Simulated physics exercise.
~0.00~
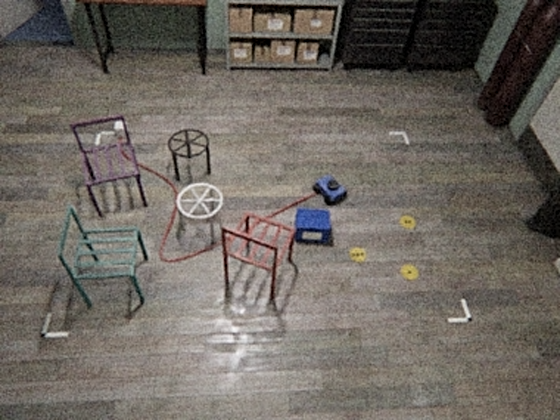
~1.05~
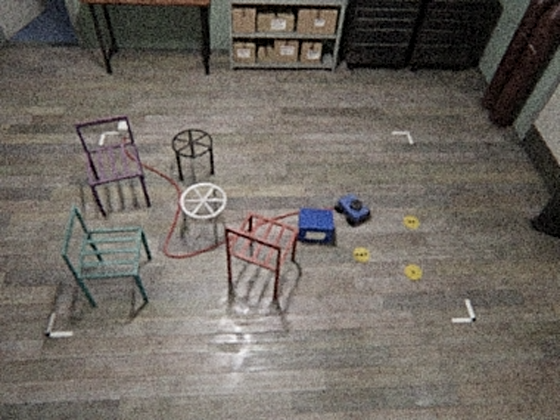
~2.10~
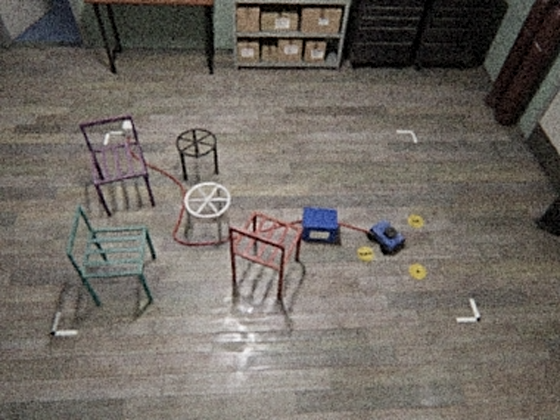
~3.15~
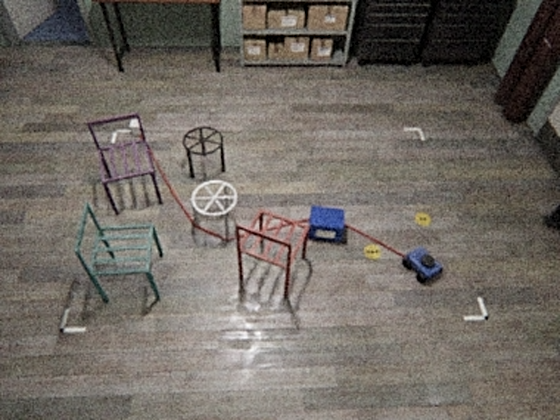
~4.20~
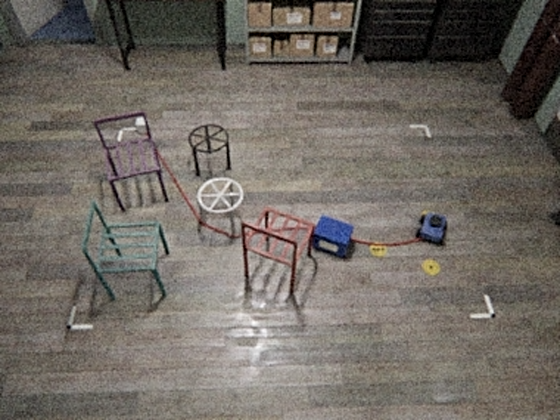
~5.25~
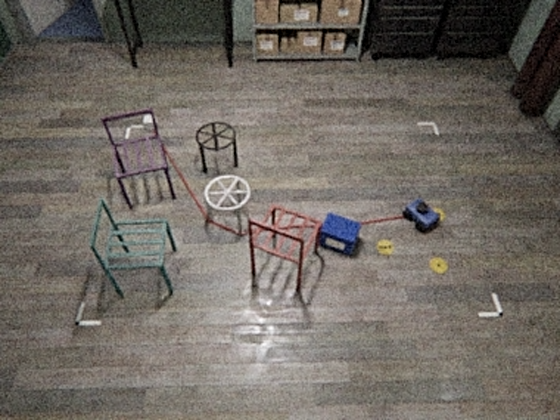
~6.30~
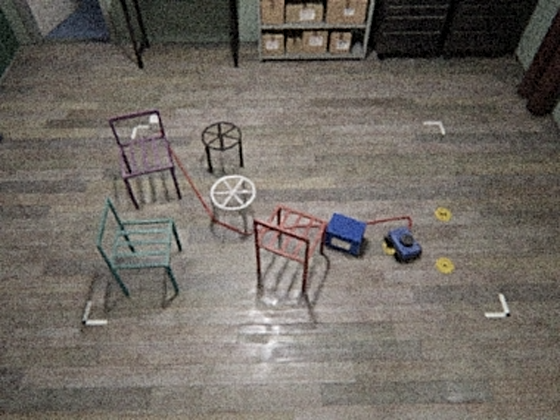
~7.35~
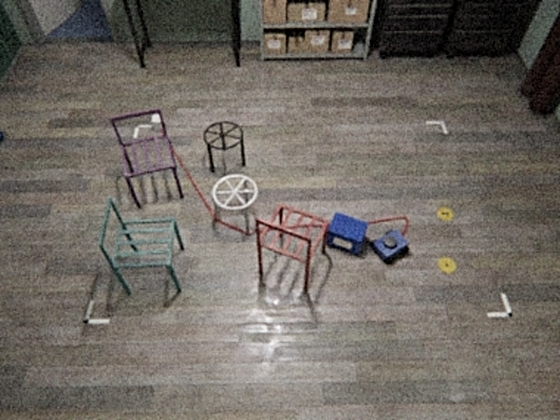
On a workshop floor, a small blue cart tows a red lead that shifts a blue box.
